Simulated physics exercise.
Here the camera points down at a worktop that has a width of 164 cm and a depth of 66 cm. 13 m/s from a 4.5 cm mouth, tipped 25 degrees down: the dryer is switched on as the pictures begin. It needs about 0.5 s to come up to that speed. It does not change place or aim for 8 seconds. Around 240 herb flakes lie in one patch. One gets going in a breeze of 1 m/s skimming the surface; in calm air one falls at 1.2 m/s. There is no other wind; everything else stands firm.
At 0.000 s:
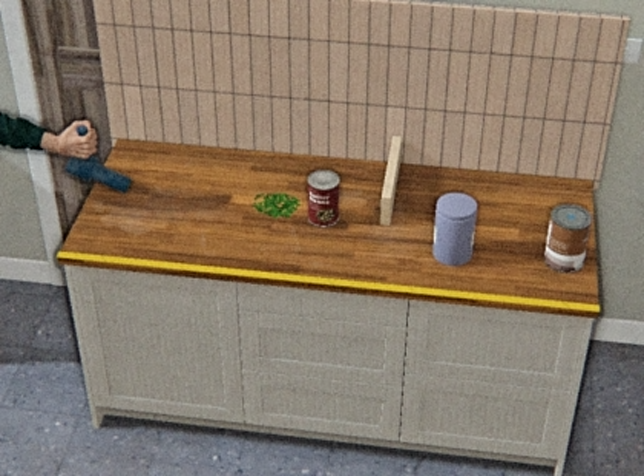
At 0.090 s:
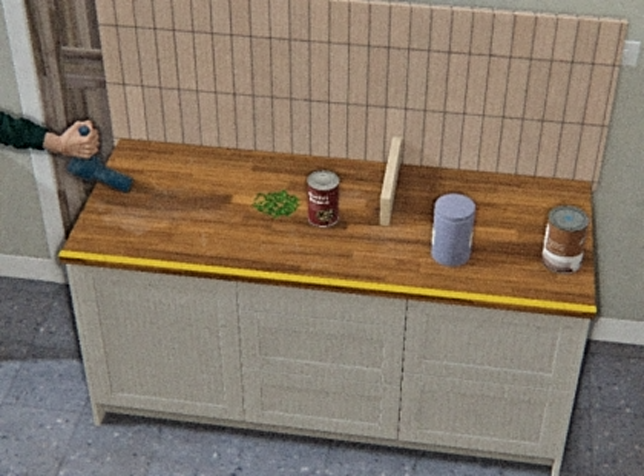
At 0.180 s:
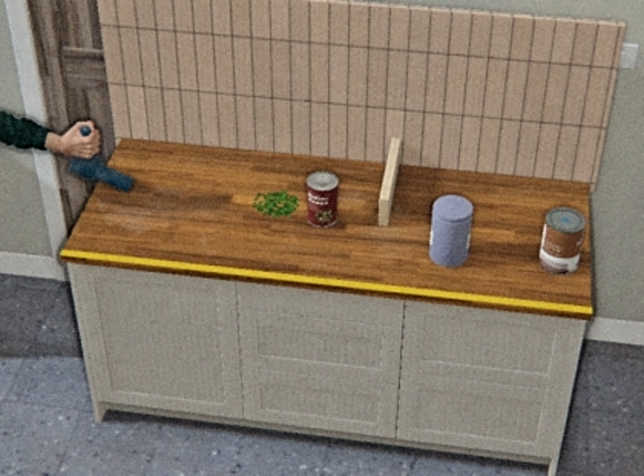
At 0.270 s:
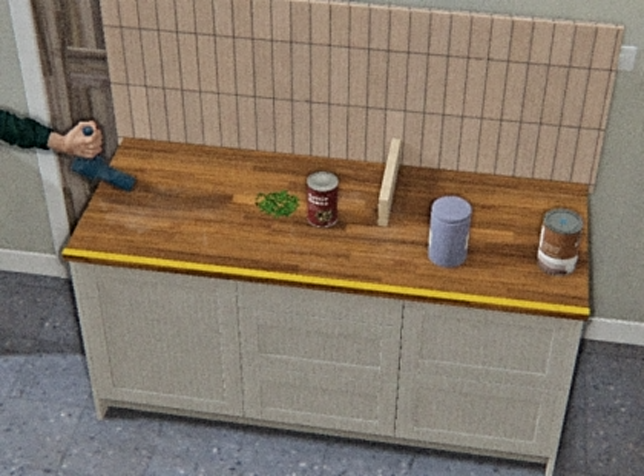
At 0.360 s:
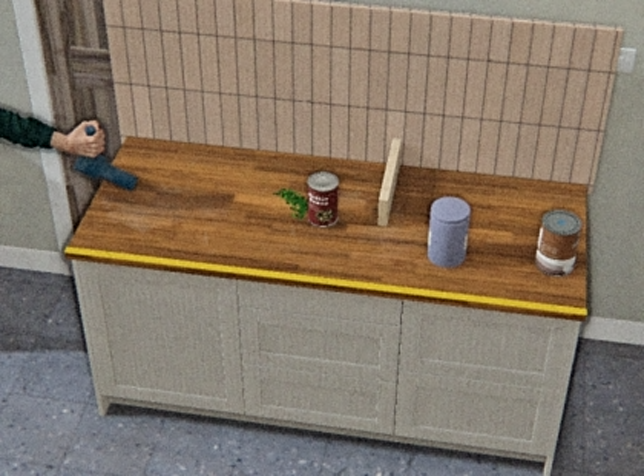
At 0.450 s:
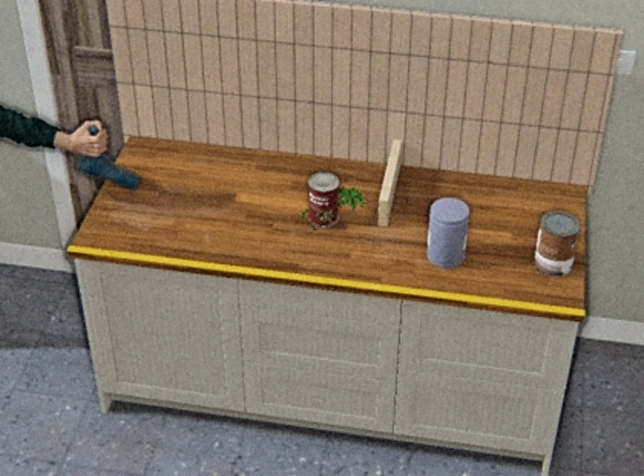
Green herb flakes lying still on a wooden worktop, then sliding right past a red tin as a hand holds a dryer.
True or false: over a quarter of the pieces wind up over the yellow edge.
False.
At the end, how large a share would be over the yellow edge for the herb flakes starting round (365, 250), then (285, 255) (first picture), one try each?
First try 40 %, second try 100 %.
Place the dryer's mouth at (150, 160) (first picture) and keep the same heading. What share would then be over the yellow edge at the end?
80 per cent, roughly.
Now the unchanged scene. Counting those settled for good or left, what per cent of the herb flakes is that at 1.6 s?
Roughly 70 per cent of them.
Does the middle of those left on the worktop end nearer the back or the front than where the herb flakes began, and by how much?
Drift: Rearward direction, about 30 cm.
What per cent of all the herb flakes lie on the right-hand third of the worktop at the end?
Roughly 10 in a hundred.
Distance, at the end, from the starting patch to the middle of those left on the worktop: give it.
That works out close to 45 centimetres.
After 1.6 s the count stands so, 2 % are over the yellow edge; the middle of those still in play is near (388, 152).
After 2.6 s the count stands so, 2 % are over the yellow edge; the middle of those still in play is near (388, 152).
After 4.4 s the count stands so, 2 % are over the yellow edge; the middle of those still in play is near (388, 152).
After 8.0 s, at the end, 2 % are over the yellow edge; the middle of those still in play is near (388, 152).
